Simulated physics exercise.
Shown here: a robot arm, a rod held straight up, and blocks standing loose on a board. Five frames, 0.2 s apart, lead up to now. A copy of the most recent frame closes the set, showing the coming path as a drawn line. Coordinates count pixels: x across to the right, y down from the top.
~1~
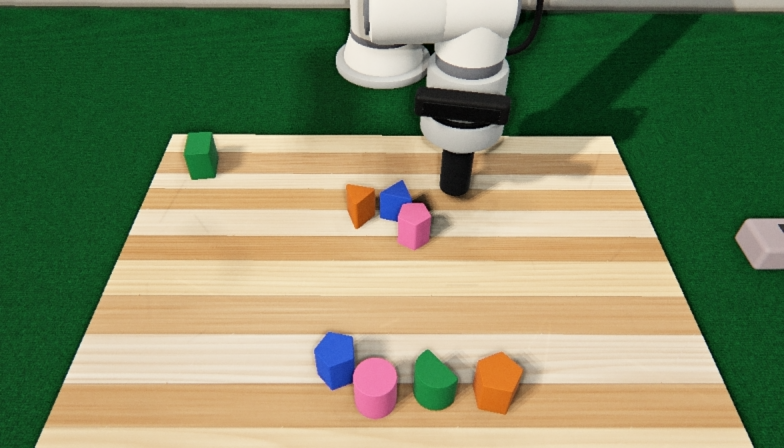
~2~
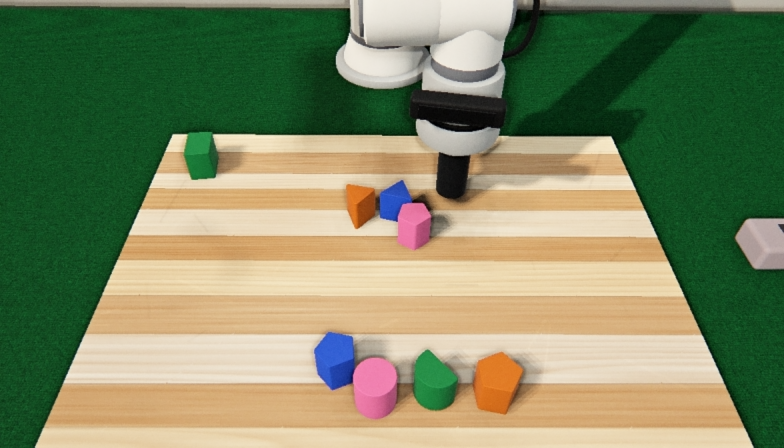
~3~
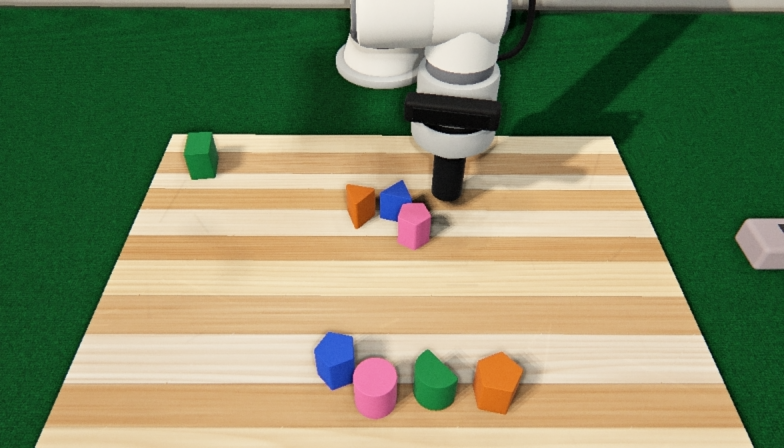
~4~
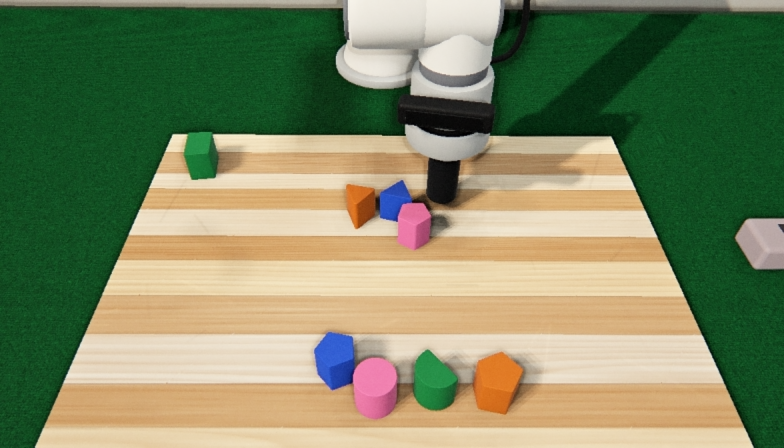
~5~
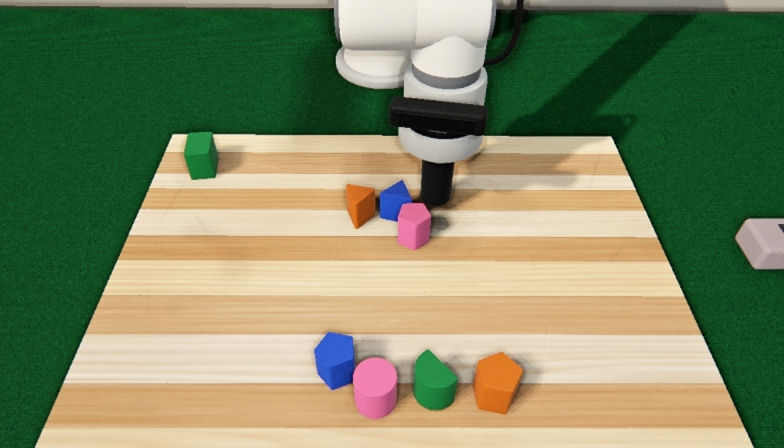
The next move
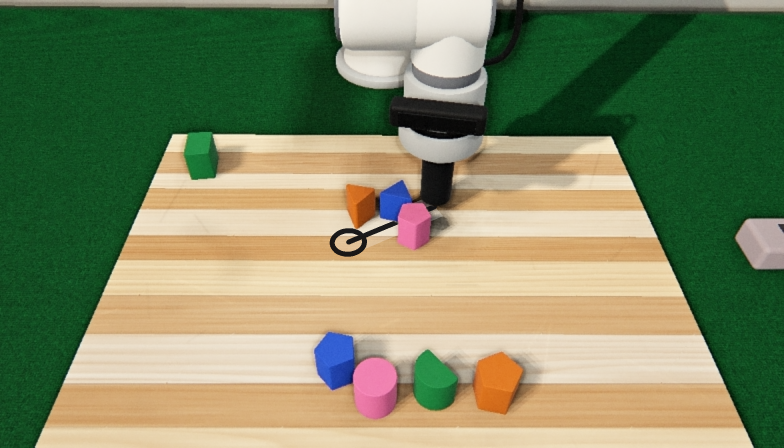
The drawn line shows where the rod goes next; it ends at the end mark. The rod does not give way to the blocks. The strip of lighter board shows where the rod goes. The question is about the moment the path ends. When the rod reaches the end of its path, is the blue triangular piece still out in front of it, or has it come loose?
At the end of the path, the rod is still pushing the blue triangular piece ahead of it.
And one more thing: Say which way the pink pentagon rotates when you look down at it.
I'd predict that, seen from above, the pink pentagon rotates counter-clockwise.
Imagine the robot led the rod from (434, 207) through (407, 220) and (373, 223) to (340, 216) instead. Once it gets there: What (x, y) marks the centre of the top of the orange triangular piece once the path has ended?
That would be at about pixel (321, 179).
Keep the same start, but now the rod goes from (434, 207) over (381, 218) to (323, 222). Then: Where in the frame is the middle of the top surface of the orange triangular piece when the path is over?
About (303, 184).
Drawn move, from (434, 207) directly to (348, 242).
What follows on the original path. One third of the way, rod (407, 207); blue triangular piece (382, 196).
Two thirds of the way, rod (378, 219); orange triangular piece (355, 191), turned 15° clockwise; blue triangular piece (351, 209); pink pentagon (412, 216), turned 25° anticlockwise.
At the end, rod (348, 231); orange triangular piece (354, 191), turned 20° clockwise; blue triangular piece (319, 217), turned 20° clockwise; pink pentagon (412, 216), turned 25° anticlockwise.
